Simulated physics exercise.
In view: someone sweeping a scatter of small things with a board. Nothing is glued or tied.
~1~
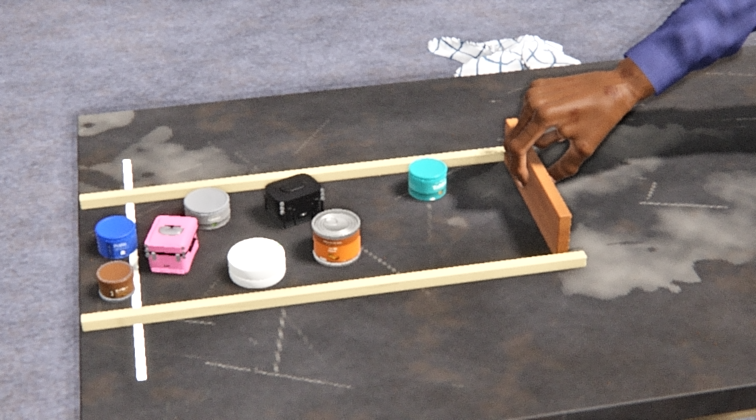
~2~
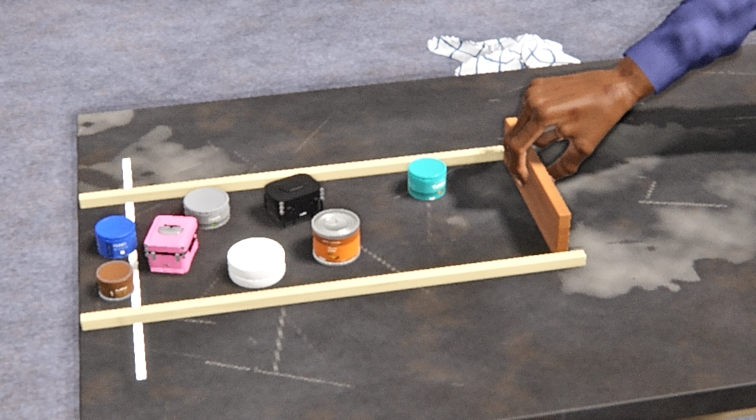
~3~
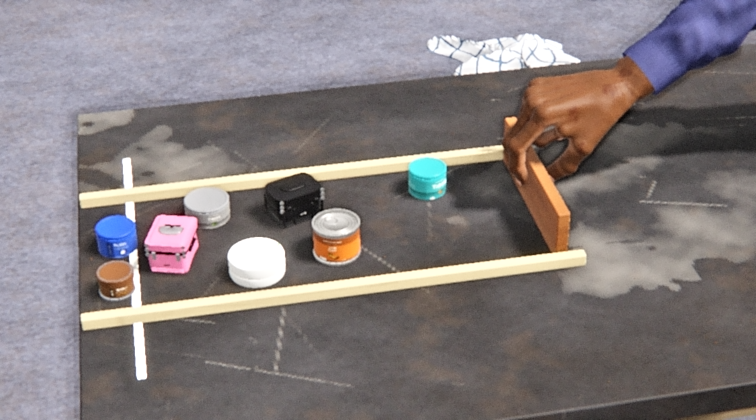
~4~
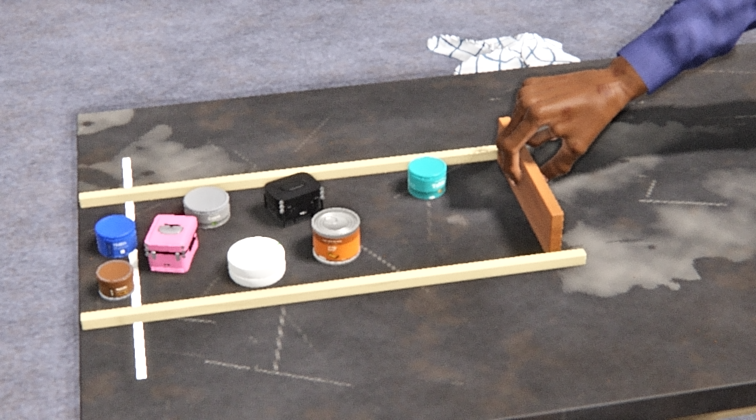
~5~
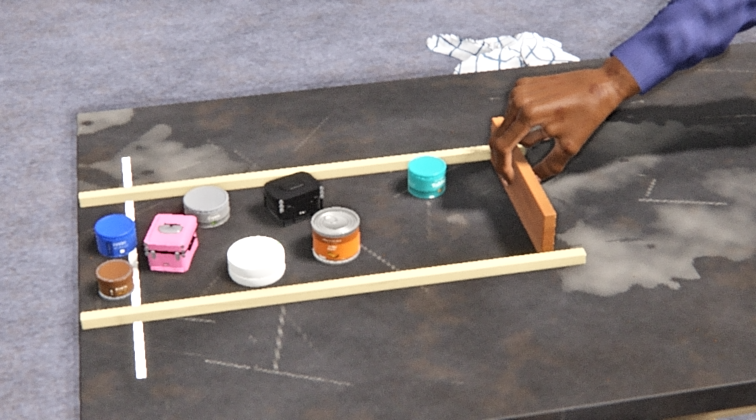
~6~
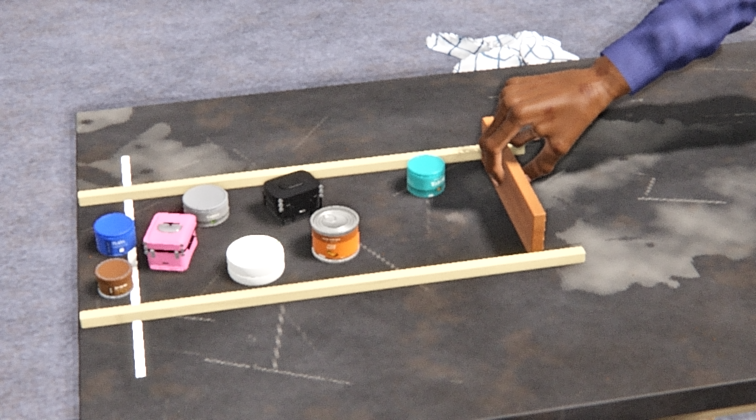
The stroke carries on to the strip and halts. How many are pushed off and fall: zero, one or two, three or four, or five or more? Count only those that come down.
As it turns out, the number that fall off is three or four.
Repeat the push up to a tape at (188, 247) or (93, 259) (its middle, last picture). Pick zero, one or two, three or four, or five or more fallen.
Taking them in turn, none at all; more than four.
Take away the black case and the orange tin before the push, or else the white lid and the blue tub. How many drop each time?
First 2, then 2.
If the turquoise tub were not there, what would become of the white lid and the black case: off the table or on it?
The white lid survives; the black case does not fall.
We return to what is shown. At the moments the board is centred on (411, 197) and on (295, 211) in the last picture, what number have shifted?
1 and 4.
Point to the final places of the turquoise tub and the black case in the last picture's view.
About (109, 202), and the other about (102, 226).
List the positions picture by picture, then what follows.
The first frame shows brown tin (116, 281); blue tub (117, 238); pink case (173, 246); board (535, 186); tape (133, 257).
The second frame shows blue tub (116, 237); orange tin (336, 238).
The third frame shows pink case (173, 245); board (534, 185).
The fourth frame shows brown tin (116, 281); grey tub (207, 207).
The fifth frame shows blue tub (116, 236); black case (293, 198).
The sixth frame shows brown tin (115, 279); blue tub (116, 235); pink case (172, 242); board (511, 185); tape (132, 254).
Soon after, none off yet; brown tin at rest near (115, 279); blue tub at rest near (116, 235); pink case at rest near (172, 242).
After that, none off yet; brown tin moving near (107, 280); blue tub at rest near (112, 234); pink case displaced about its own width near (132, 249).
In the end, the number that fall off is three or four; gone, grey tub, pink case, blue tub and brown tin.
